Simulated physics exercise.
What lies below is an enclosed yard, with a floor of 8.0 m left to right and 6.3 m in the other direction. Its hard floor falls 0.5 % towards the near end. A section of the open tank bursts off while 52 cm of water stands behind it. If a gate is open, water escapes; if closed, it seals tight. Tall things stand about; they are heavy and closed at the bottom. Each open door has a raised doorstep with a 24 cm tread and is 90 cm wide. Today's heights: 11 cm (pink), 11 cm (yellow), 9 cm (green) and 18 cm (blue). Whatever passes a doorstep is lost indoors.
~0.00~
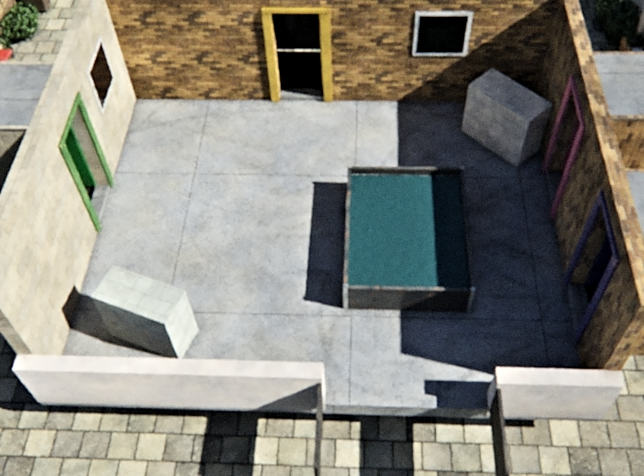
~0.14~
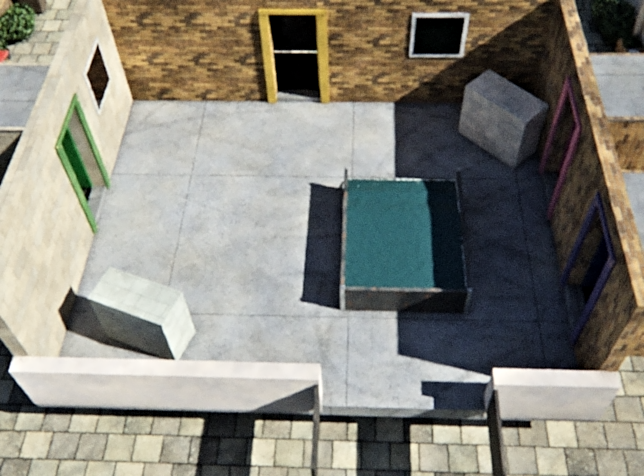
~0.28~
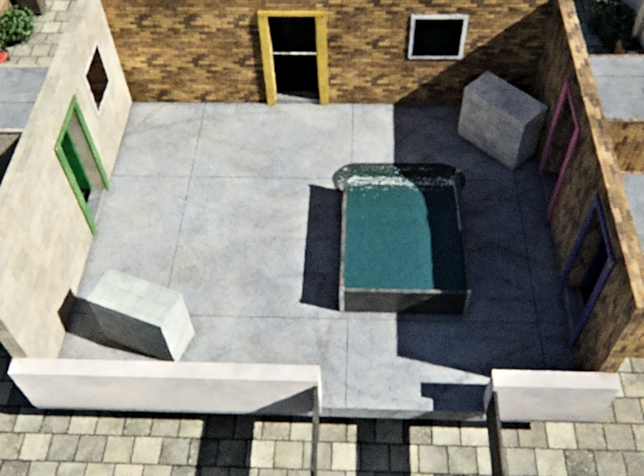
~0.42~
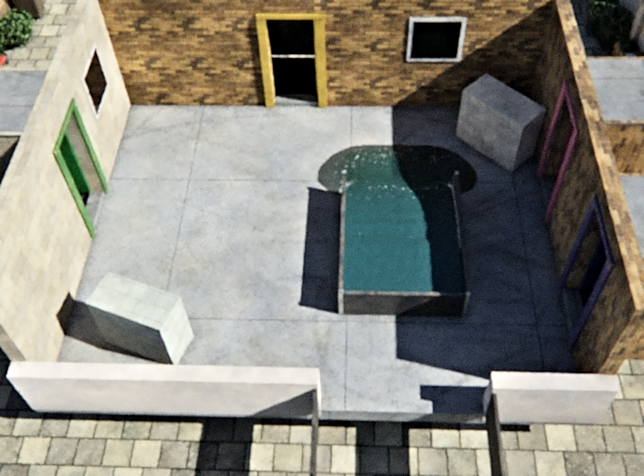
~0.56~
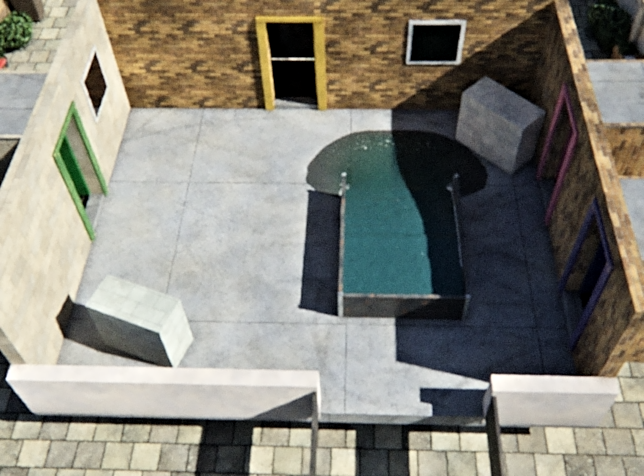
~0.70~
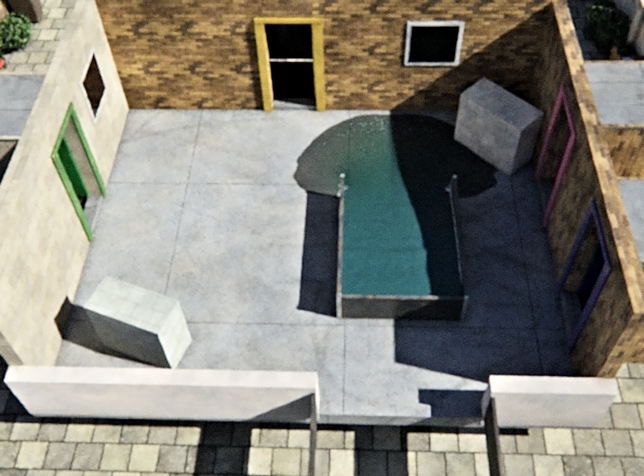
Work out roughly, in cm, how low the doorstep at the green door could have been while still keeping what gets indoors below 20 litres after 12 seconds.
No lower than about 6 cm.
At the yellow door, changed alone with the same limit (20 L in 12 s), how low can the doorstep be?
Yellow - roughly 11.5 cm.
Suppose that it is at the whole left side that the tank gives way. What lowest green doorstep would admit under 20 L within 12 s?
Minimum height: Approx. 18 cm.
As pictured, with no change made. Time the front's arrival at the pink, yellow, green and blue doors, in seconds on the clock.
The pink door at 2.2 s, the yellow door at 1.3 s, the green door at 4.0 s, the blue door at 4.0 s.
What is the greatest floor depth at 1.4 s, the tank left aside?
Roughly 32 cm.
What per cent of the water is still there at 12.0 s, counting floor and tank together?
Roughly 94 %.
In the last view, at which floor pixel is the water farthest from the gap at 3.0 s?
The tip of the flood lies near (137, 115).
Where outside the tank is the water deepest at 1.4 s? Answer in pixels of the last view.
Look close to (386, 116).
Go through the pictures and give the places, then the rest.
The first frame shows the open tank at (407, 227) is whole and still, 52 cm deep; the green door at (89, 169) is dry.
In the second frame, the gap is on the far side, the front 0.2 m out at a hidden place; the back of the open tank holds 52 cm.
In the third frame, the front is at (351, 167), 0.7 m from the gap on the far side; 1.3 m2 of floor is wet, 52 cm left at the back.
In the fourth frame, water pours out on the far side and has run 1.2 m, to (357, 149); about 8 cm deep outside, 52 cm at the back.
In the fifth frame, water pours out on the far side and has run 1.7 m, to (366, 134); about 6 cm deep outside, 52 cm at the back.
In the sixth frame, the front is at (362, 118), 2.2 m from the gap on the far side; 5.6 m2 of floor is wet, 52 cm left at the back; 4.0 m in a straight line remain to the green door at (81, 179).
After 1.4 s water covers 15 % of the floor, deepest (32 cm) near (386, 116); it has not reached the green door.
After 3.0 s water covers 30 % of the floor, deepest (38 cm) near (528, 150); it has not reached the green door.
After 12.0 s water covers 95 % of the floor, deepest (12 cm) near (47, 392); 5 cm at the green door, 1 litre in over its 9 cm doorstep.
At the green door as built, the water arrived by 4.2 s and peaked near 10 cm at 5.2 s.
With a doorstep of 4.5 cm, 36 litres would have come in within the 12 s; with 6.5 cm, 13 litres. So under 20 litres takes about 6 cm.
